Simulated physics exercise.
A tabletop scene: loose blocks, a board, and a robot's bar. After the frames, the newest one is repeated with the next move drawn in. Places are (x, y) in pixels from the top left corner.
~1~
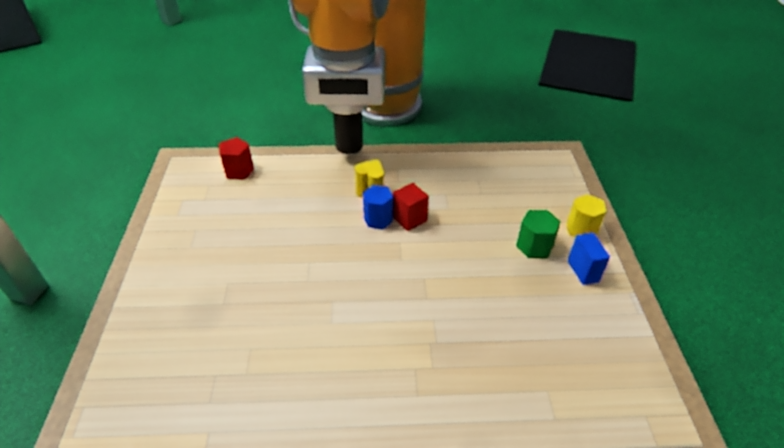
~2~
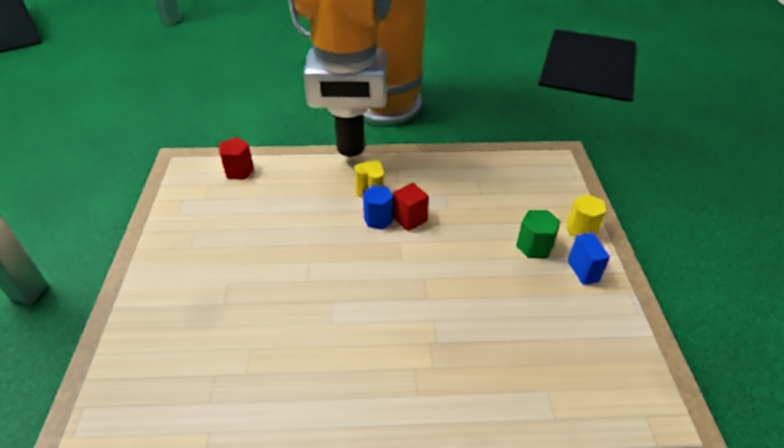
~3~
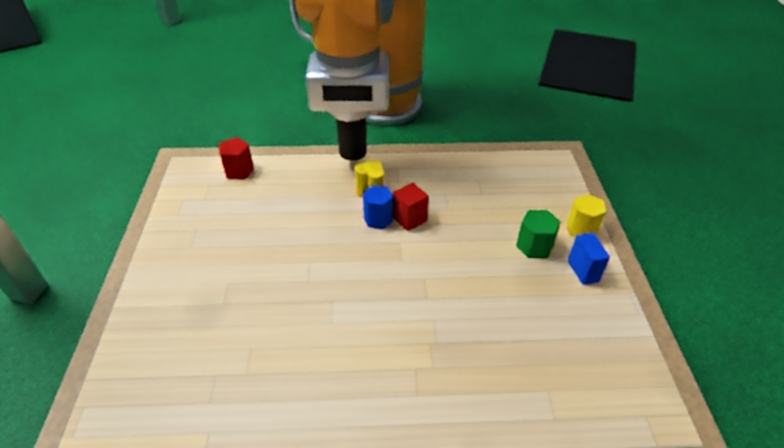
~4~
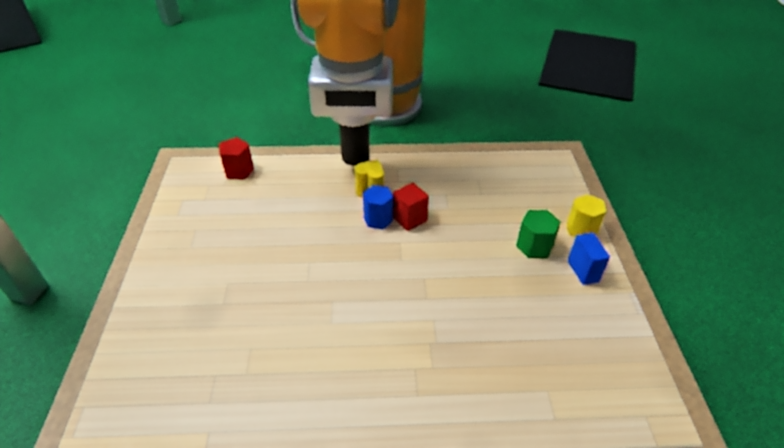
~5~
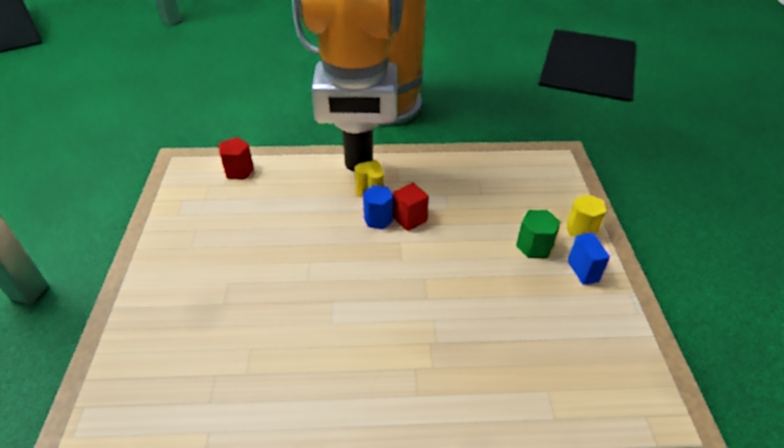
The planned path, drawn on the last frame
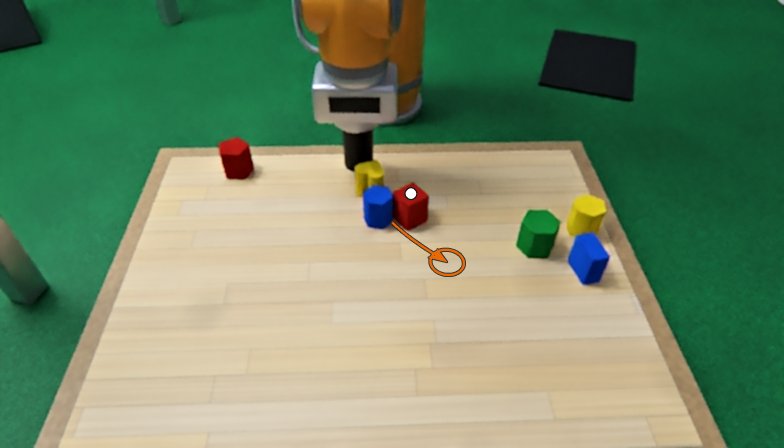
On a wooden tabletop, a robot's dark bar edging slightly toward a small yellow block while the scattered colored blocks stay still.
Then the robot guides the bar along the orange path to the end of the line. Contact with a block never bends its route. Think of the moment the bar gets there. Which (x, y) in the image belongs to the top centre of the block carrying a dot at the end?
Roughly at (459, 213).
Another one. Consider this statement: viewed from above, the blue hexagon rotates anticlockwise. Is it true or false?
It is false.
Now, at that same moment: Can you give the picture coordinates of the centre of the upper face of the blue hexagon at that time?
I think it will end close to (385, 233).
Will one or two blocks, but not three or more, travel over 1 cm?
No, that is not how it ends up.
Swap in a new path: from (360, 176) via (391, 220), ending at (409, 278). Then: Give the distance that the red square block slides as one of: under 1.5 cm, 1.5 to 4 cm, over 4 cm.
The red square block moves 1.5-4 cm.
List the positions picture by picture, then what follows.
The first picture shows lower end of the bar at (349, 146), tops of blocks, yellow heart block at (371, 168), blue hexagon at (378, 194), red square block at (411, 194).
The second picture shows bar at (351, 149), blocks as before.
The third picture shows bar at (353, 153), blocks as before.
The fourth picture shows bar at (356, 158), blocks as before.
The fifth picture shows bar at (359, 164), yellow heart block at (371, 168), blue hexagon at (378, 194), red square block at (411, 194).
The drawn path runs from (360, 176) via (390, 220), ending at (447, 262); the dot is on the red square block.
On the path given first. One third of the way, bar at (377, 194); yellow heart block at (391, 197); blue hexagon at (382, 213), turned 40° clockwise; red square block at (419, 201), turned 50° anticlockwise.
Two thirds of the way, bar at (407, 223); yellow heart block at (419, 230); blue hexagon at (385, 233), turned 105° clockwise; red square block at (443, 208), turned 110° anticlockwise.
At the end, bar at (449, 250); yellow heart block at (446, 260), turned 40° clockwise; blue hexagon at (385, 233), turned 105° clockwise; red square block at (459, 213), turned 185° anticlockwise.
